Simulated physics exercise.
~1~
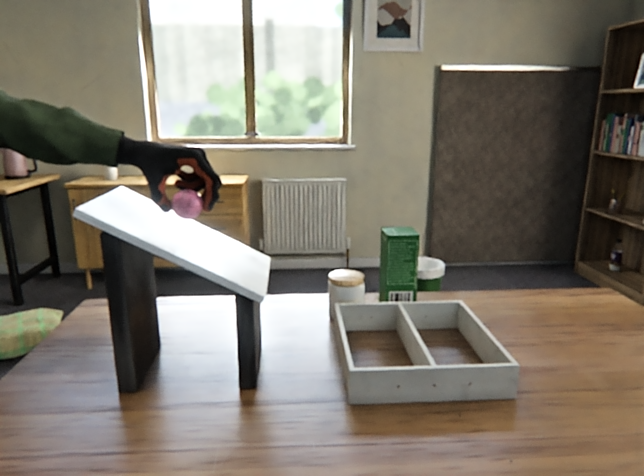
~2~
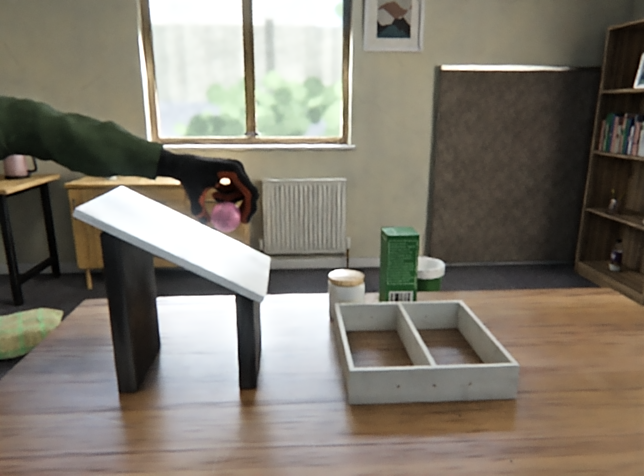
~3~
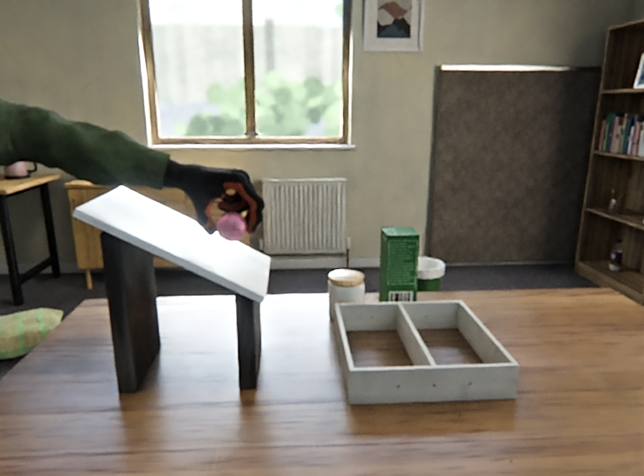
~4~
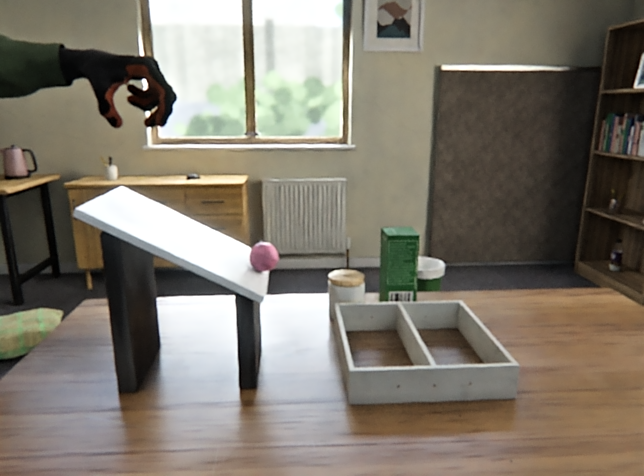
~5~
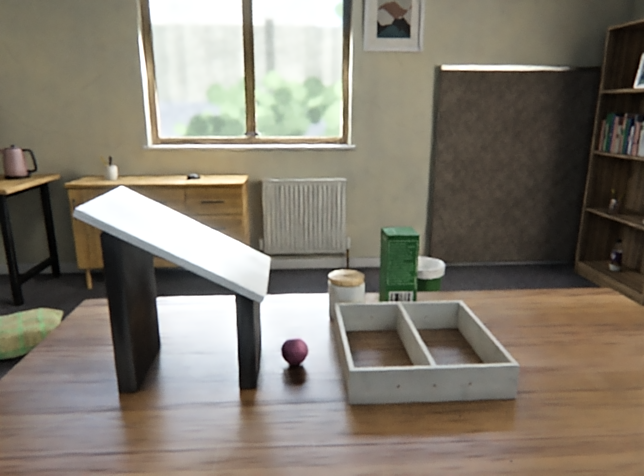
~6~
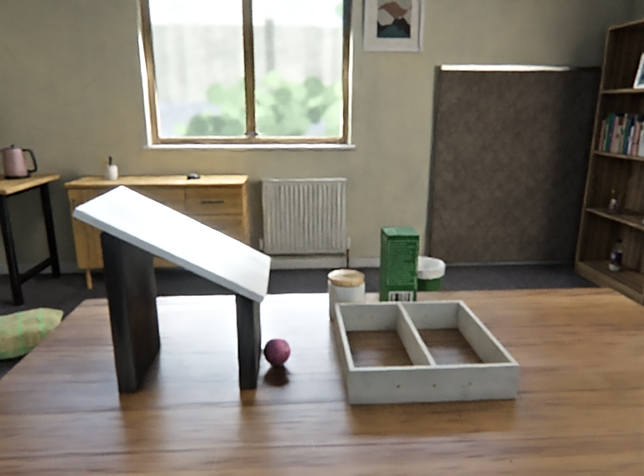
A pink ball was carried down along a sloping white board by a gloved hand and released near its lower end, then dropped off the edge onto the wooden table and drifted back left, ending beside the board's support, outside the two-bay tray.
